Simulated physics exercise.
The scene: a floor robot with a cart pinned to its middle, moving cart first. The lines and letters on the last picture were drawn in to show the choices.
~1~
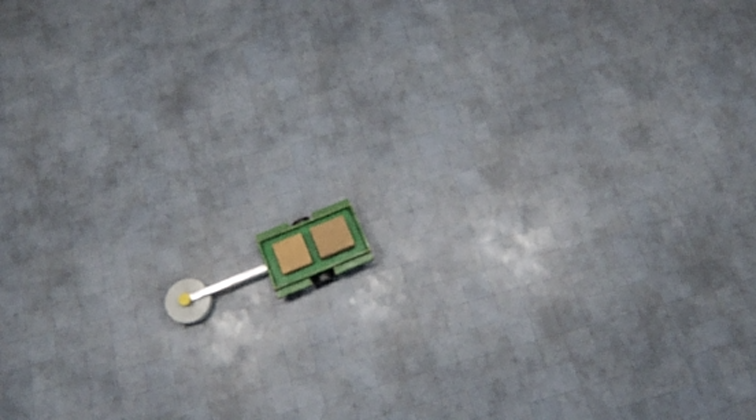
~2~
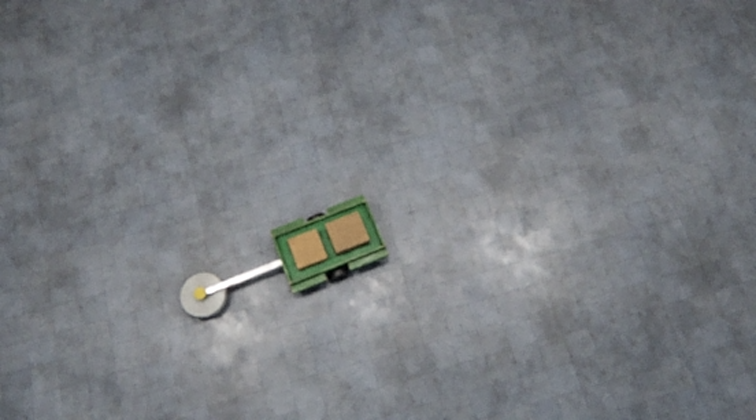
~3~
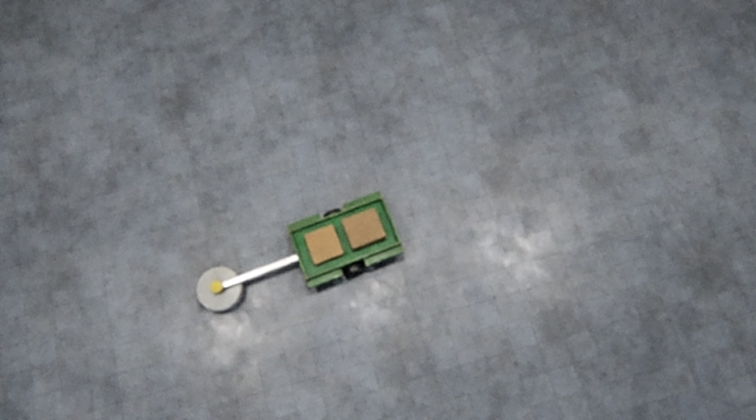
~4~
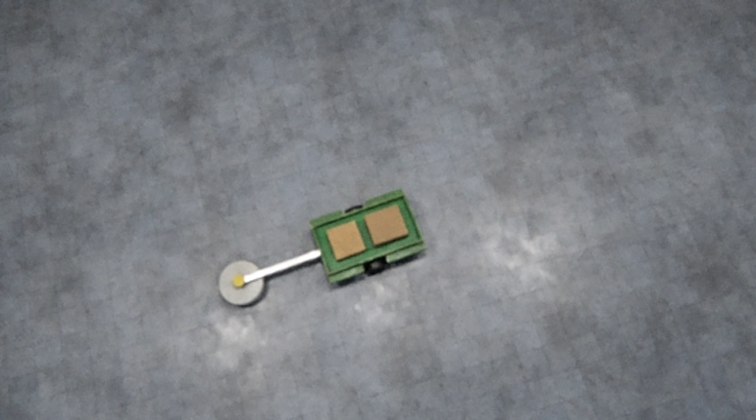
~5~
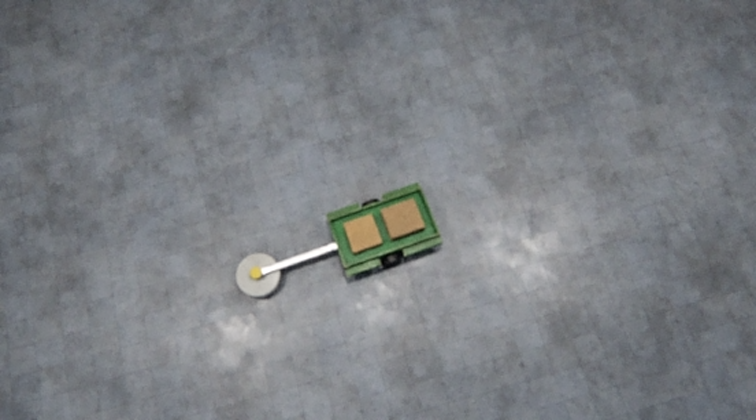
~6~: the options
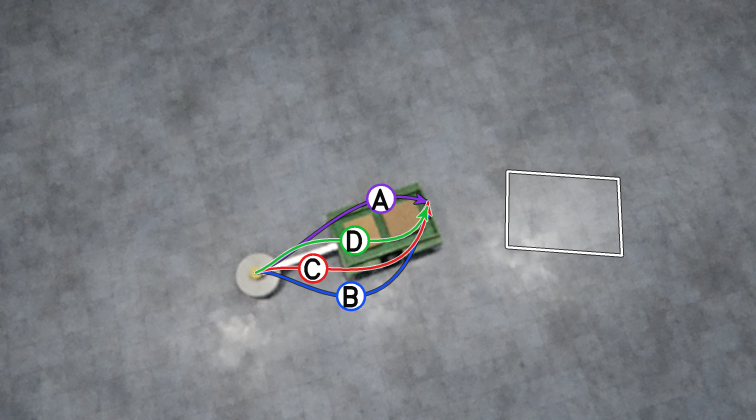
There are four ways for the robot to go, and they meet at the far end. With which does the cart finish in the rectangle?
Route A.
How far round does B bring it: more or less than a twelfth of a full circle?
More than that.
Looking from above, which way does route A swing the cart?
On that route, clockwise.
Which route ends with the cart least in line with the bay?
B is the worst.
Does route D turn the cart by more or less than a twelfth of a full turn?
Less than that.
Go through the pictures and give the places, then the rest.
In the first picture, green cart (314, 247); robot (188, 301).
In the second picture, robot (203, 295); green cart (329, 242).
In the third picture, robot (219, 289); green cart (345, 238).
In the fourth picture, robot (241, 283); green cart (367, 235).
In the fifth picture, robot (258, 275); green cart (384, 228).
On the marked copy, A from (256, 273) via (338, 218) to (428, 202); B from (256, 273) via (368, 294) to (428, 205); C from (256, 273) via (363, 269) to (428, 202); D from (256, 273) via (347, 240) to (427, 207); the bay at (563, 212).
With A. Early on, robot (315, 238), cart (444, 211).
Further on, robot (371, 205), cart (503, 208).
At the end, robot (427, 206), cart (561, 213); the cart stands in the bay.
As for the rest, B leaves the cart at (486, 99), out of the bay; C leaves the cart at (525, 127), out of the bay; D leaves the cart at (554, 174), out of the bay.
